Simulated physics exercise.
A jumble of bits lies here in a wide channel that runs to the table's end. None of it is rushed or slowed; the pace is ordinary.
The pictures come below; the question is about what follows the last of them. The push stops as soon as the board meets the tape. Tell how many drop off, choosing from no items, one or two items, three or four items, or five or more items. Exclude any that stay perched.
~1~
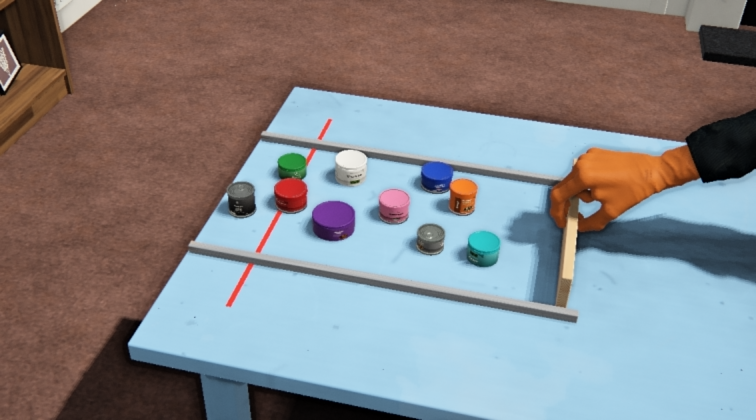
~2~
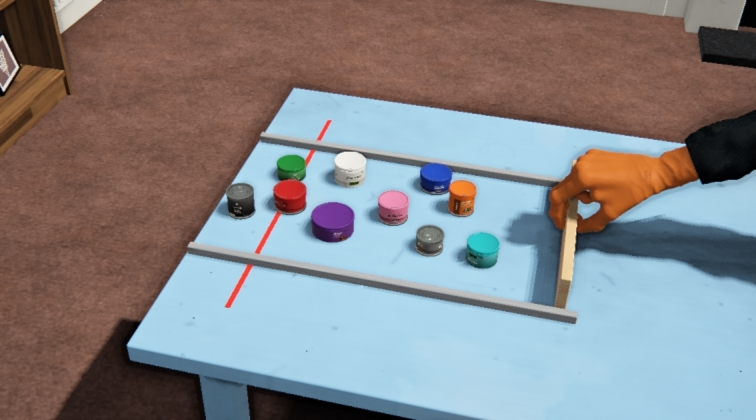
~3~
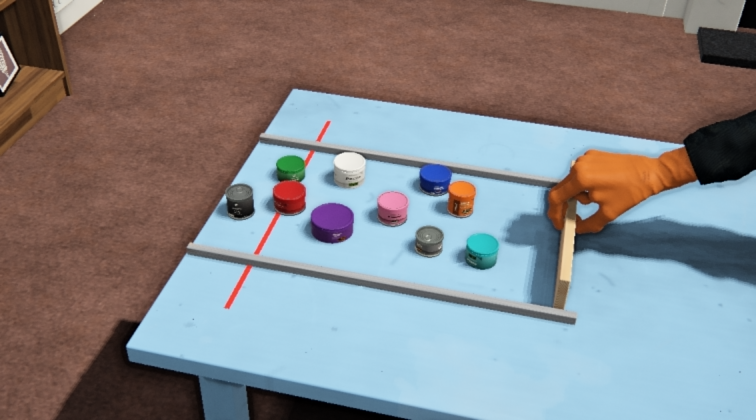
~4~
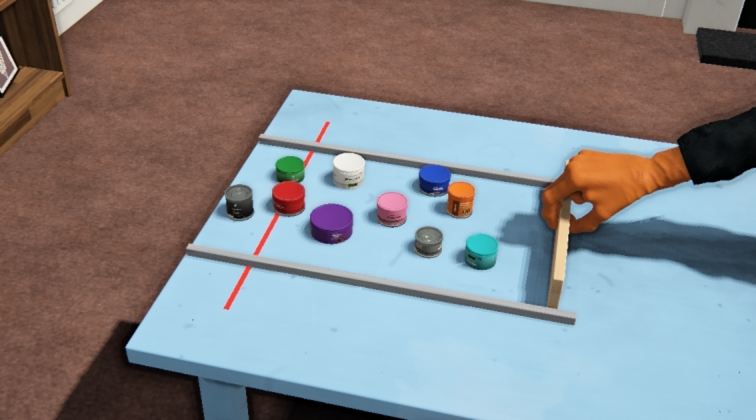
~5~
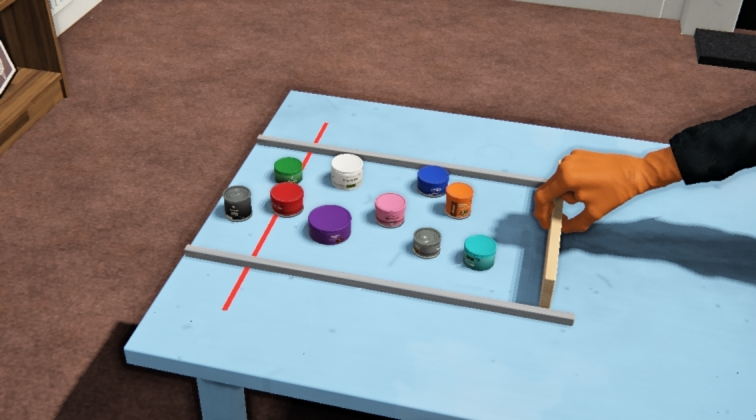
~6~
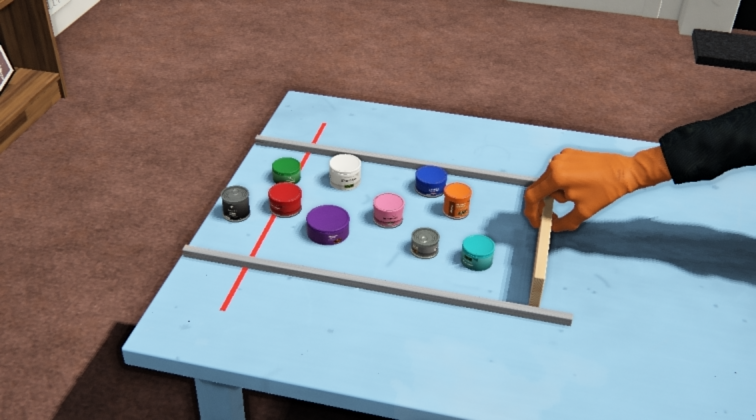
The edge claims one or two.
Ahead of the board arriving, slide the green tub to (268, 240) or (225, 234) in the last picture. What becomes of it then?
Spot by spot, it stays put and then it stays put.
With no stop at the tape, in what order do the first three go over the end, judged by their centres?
Order, earliest first: Green tub, black tin, red pot.
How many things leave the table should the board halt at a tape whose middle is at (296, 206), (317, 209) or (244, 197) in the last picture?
0, 0, 5.
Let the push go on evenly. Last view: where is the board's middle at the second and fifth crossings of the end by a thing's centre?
I'd say close to (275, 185), then close to (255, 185).
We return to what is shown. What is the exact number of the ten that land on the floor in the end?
Precisely 1.
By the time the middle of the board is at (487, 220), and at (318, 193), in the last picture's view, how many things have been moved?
Tally: 1; 10.
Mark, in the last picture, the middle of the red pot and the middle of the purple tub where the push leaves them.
You'll find the red pot at roughly (238, 182) and the purple tub at roughly (223, 227).
Early on, none off yet; black tin at rest near (236, 204); green tub at rest near (287, 172); red pot at rest near (285, 200).
A while later, none off yet; black tin at rest near (236, 204); green tub at rest near (287, 172); red pot travelled a little near (270, 194).
Finally, the number that fall off is one or two; lost, green tub.
